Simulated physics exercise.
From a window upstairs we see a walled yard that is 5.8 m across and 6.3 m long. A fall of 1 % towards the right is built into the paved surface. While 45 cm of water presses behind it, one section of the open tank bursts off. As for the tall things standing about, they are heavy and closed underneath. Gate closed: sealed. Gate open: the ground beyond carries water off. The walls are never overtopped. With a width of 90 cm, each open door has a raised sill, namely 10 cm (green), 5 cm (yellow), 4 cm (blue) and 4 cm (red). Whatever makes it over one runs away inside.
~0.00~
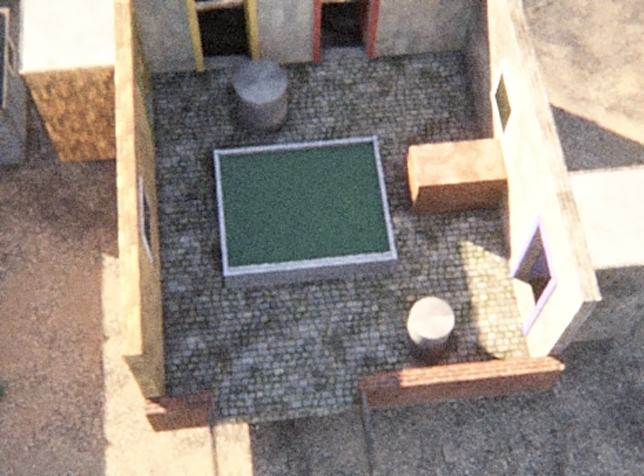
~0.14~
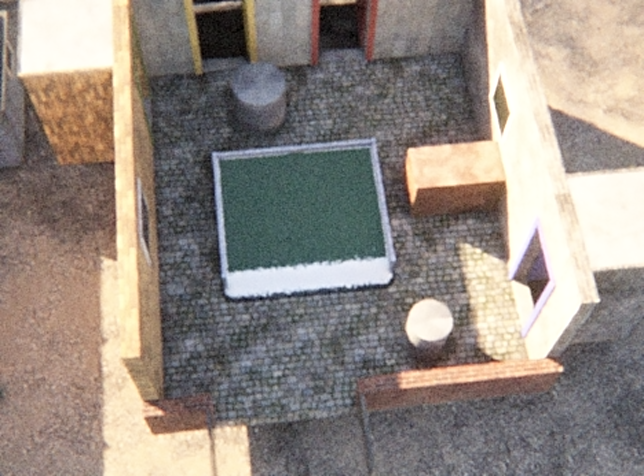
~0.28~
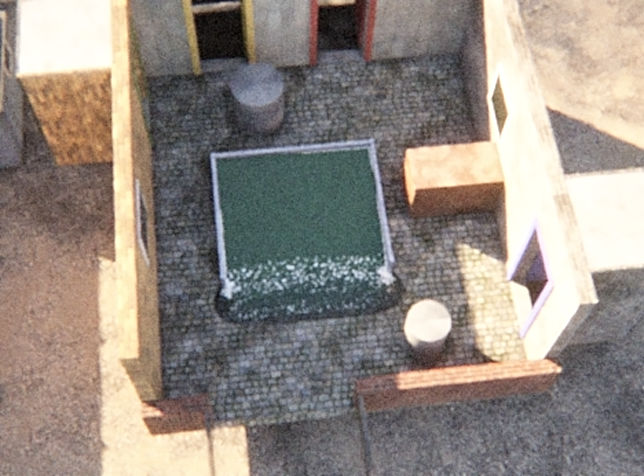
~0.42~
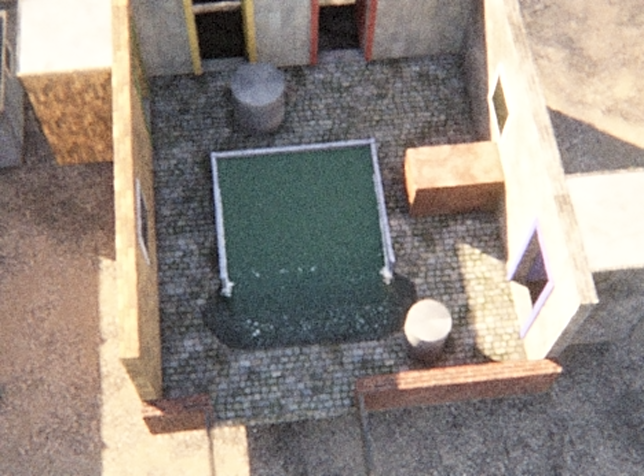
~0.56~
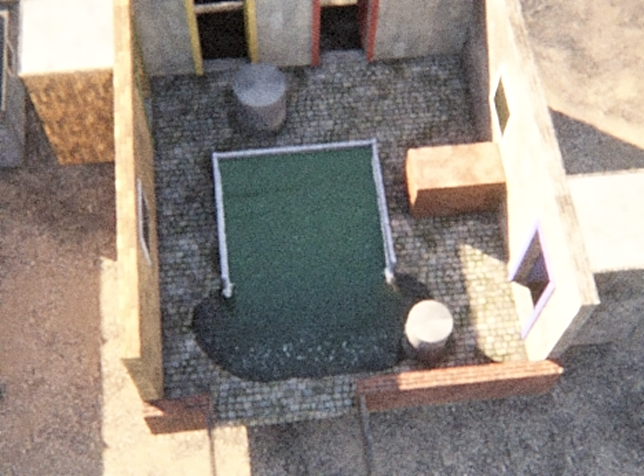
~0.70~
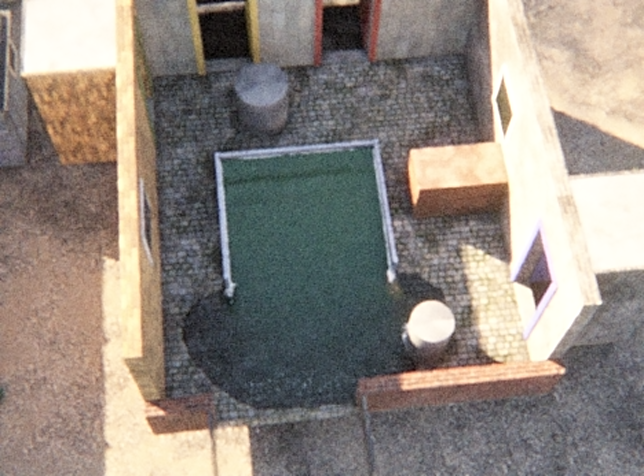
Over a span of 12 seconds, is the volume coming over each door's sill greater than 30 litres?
At the end, the green door lets in a smaller amount than the limit. The yellow door lets in a smaller amount than the limit. The blue door lets in a larger amount than the limit. The red door lets in a smaller amount than the limit.
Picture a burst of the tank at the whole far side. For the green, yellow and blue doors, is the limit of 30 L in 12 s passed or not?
Door green goes beyond, door yellow goes beyond, door blue stays within.
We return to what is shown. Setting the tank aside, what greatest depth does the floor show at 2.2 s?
About 30 cm at most.
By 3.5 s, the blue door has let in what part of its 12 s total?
About 25%.
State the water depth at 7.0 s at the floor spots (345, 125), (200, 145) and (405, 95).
Reading - approx. 0 / 2 / 0 cm.
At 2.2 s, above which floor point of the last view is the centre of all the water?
The water is centred near (324, 283).
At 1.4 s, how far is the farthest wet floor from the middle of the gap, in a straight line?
I'd say close to 3.2 m.
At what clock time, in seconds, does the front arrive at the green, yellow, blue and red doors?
So, green at 8.0 s, then yellow at 9.0 s, blue at 1.8 s, and red at 11.5 s.
After 1.4 s water covers 30 % of the floor and is deepest (30 cm) near (385, 379); green door not reached, yellow door not reached, blue door not reached, red door not reached.
After 2.2 s water covers 35 % of the floor and is deepest (30 cm) near (374, 380); green door not reached, yellow door not reached, blue door 7 cm at the sill, 1 L in, red door not reached.
After 3.5 s water covers 40 % of the floor and is deepest (22 cm) near (522, 376); green door not reached, yellow door not reached, blue door 13 cm at the sill, 46 L in, red door not reached.
After 7.0 s water covers 55 % of the floor and is deepest (13 cm) near (510, 272); green door not reached, yellow door not reached, blue door 9 cm at the sill, 117 L in, red door not reached.
After 12.0 s water covers 70 % of the floor and is deepest (9 cm) near (487, 216); green door 1 cm at the sill, 0 L in, yellow door 3 cm at the sill, 0 L in, blue door 7 cm at the sill, 176 L in, red door 1 cm at the sill, 0 L in.
